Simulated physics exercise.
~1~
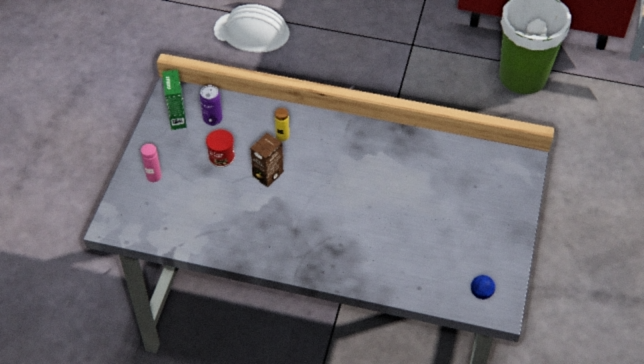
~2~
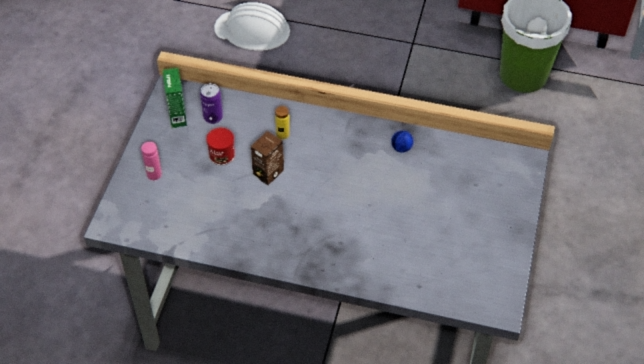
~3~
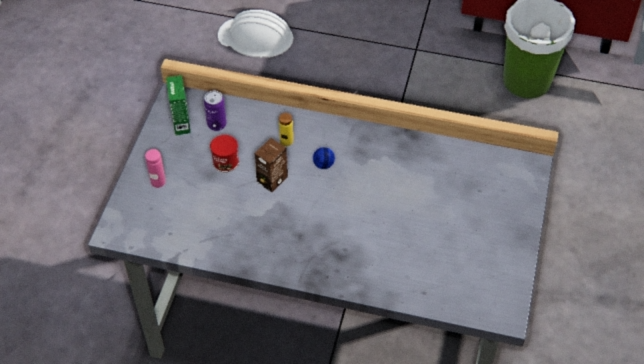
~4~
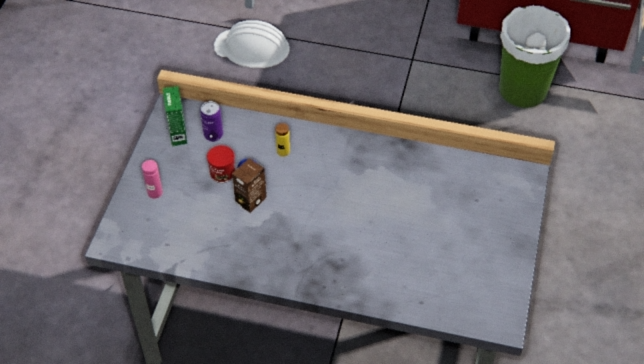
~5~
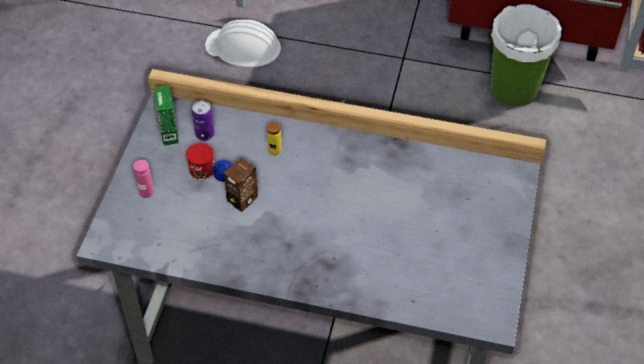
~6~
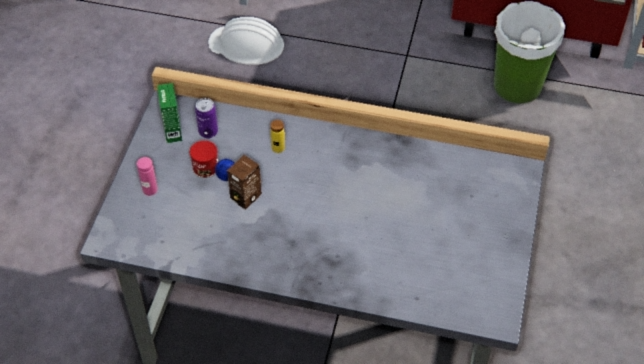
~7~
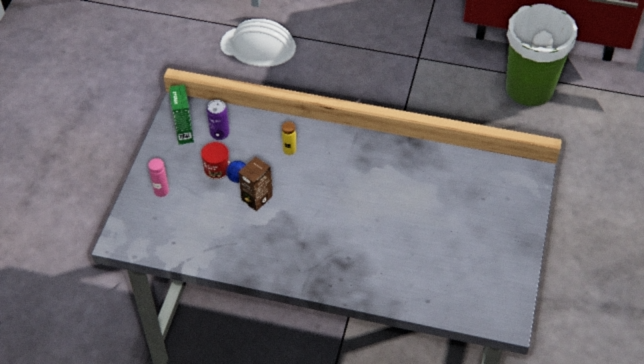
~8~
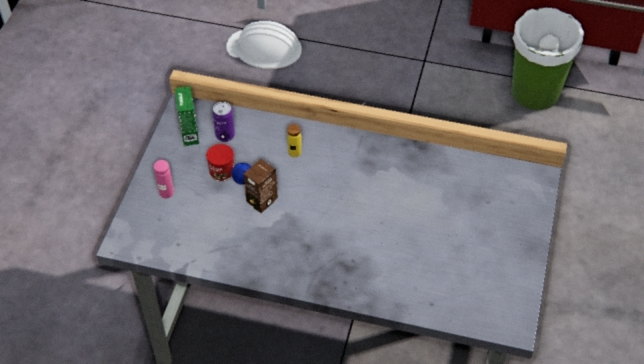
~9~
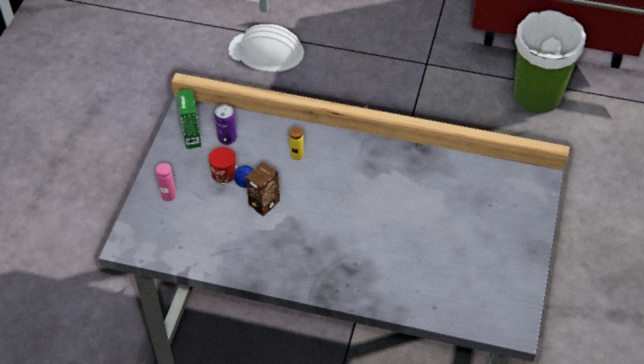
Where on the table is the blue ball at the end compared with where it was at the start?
It starts alone near the lower right corner of the table. By the end it sits among the items on the left, between the red tin and the brown carton.
Blue ball rolling across a grey table, rebounding off the wooden rail, nudging a brown carton and stopping beside a red tin.
